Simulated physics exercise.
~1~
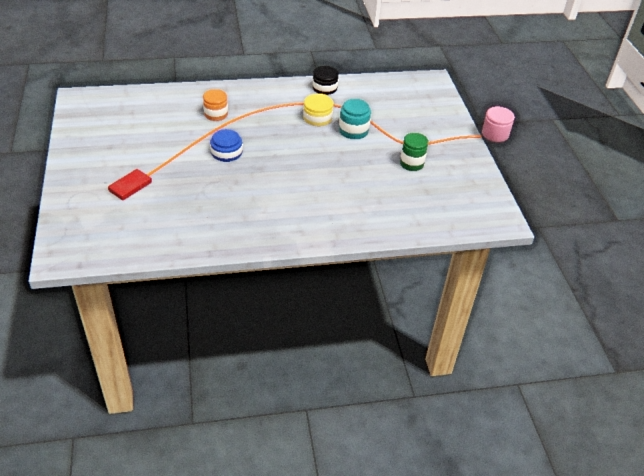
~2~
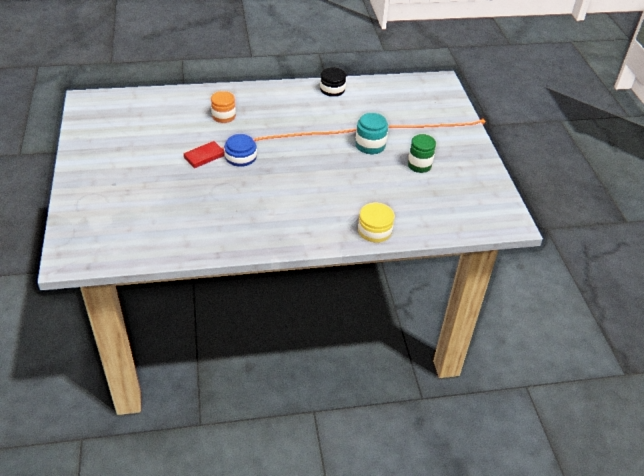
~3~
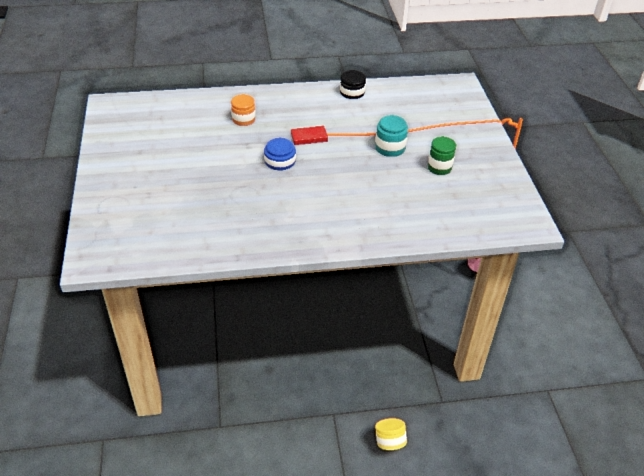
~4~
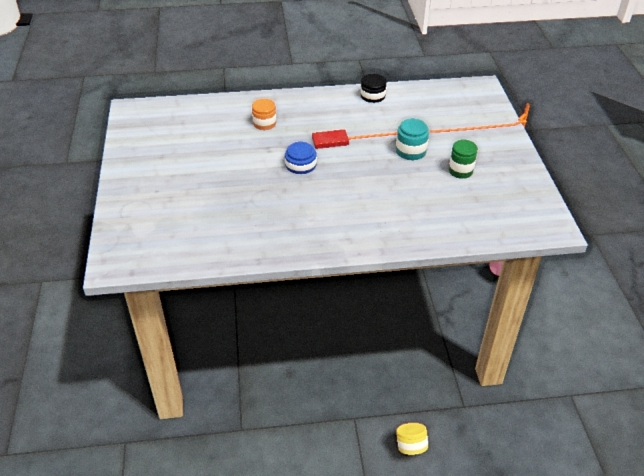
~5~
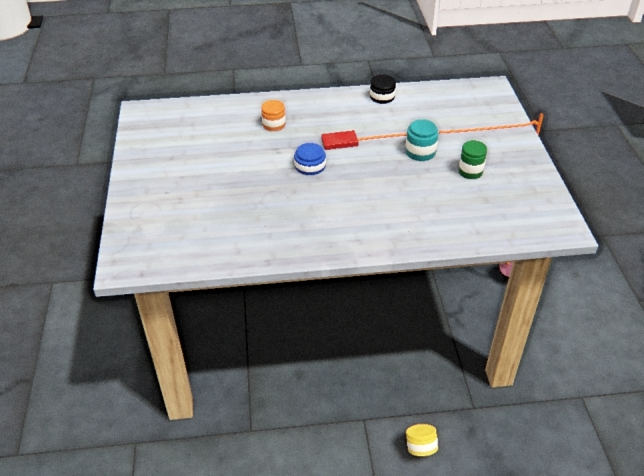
Pink speaker falling off the table's right side, its cable sweeping a yellow canister to the floor and dragging the red phone.
